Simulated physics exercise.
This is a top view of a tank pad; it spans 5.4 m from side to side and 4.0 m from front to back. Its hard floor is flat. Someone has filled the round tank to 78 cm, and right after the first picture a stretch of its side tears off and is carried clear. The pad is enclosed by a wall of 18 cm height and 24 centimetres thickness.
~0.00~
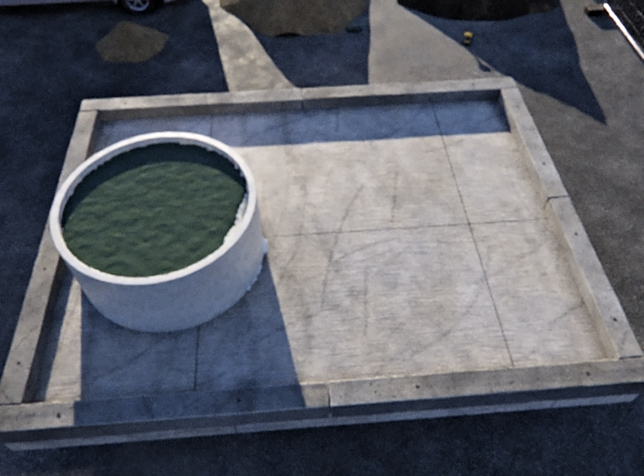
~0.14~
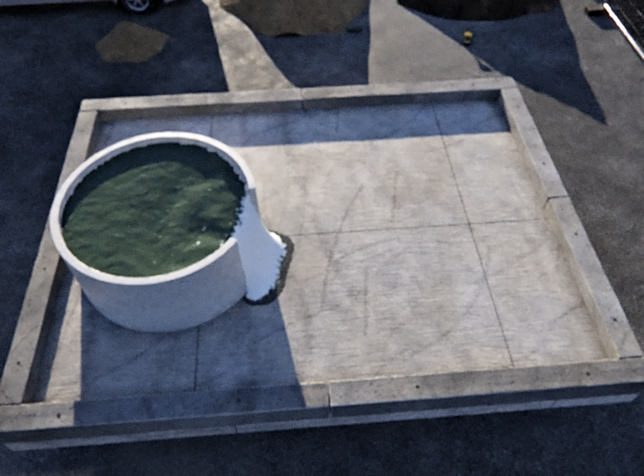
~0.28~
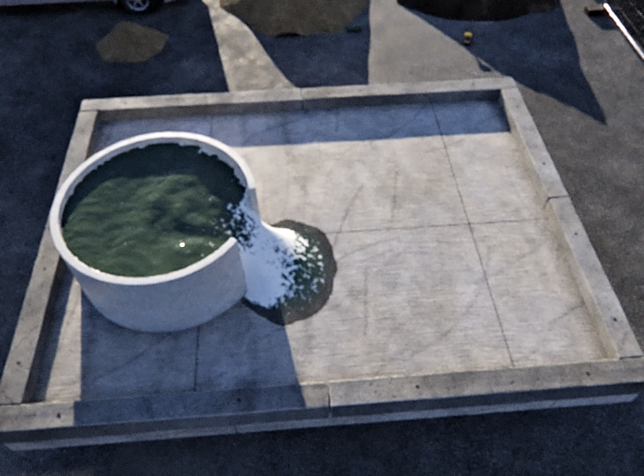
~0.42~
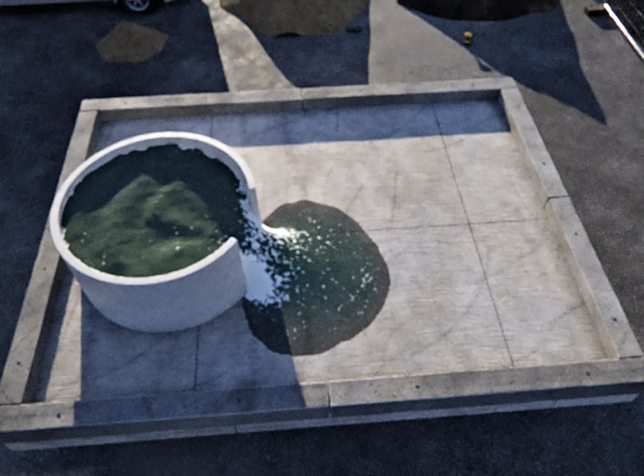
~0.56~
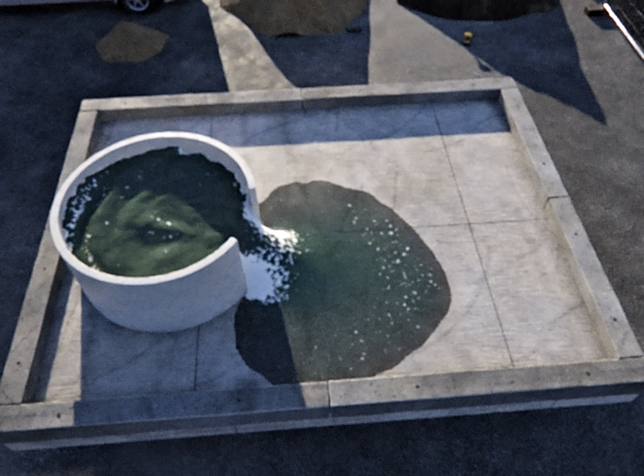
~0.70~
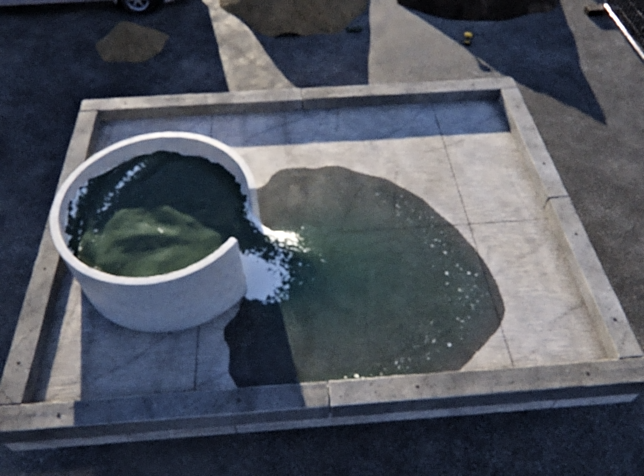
To begin with, dark green water sits still in a round white tank on the left of a walled, pale concrete pad. A gap opens in the tank's right side and water pours out in white froth, then spreads rightward and toward the front wall in a widening dark pool.
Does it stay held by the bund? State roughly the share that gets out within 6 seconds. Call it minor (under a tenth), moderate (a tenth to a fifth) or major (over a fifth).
Moderate.
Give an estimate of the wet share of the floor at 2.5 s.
Close to 60 in a hundred parts are wet.
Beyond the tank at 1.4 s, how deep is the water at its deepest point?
Around 40 centimetres deep.
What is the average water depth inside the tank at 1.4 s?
50 cm.
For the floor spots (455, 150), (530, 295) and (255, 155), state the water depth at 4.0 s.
Taking the spots in order: 11 cm, 17 cm, 0 cm.
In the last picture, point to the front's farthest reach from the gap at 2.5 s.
I'd put it near pixel (486, 101) of the last picture.
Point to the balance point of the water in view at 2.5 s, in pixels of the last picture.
Its balance point sits around (303, 254).
After 1.1 s water covers 40 % of the floor and is deepest (44 cm) near (268, 264); 0 % is over the wall.
After 1.4 s water covers 45 % of the floor and is deepest (40 cm) near (268, 264); 0 % is over the wall.
After 2.5 s water covers 55 % of the floor and is deepest (34 cm) near (595, 367); 7 % is over the wall.
After 4.0 s water covers 60 % of the floor and is deepest (24 cm) near (491, 339); 12 % is over the wall.
After 6.0 s water covers 80 % of the floor and is deepest (20 cm) near (486, 101); 13 % is over the wall.
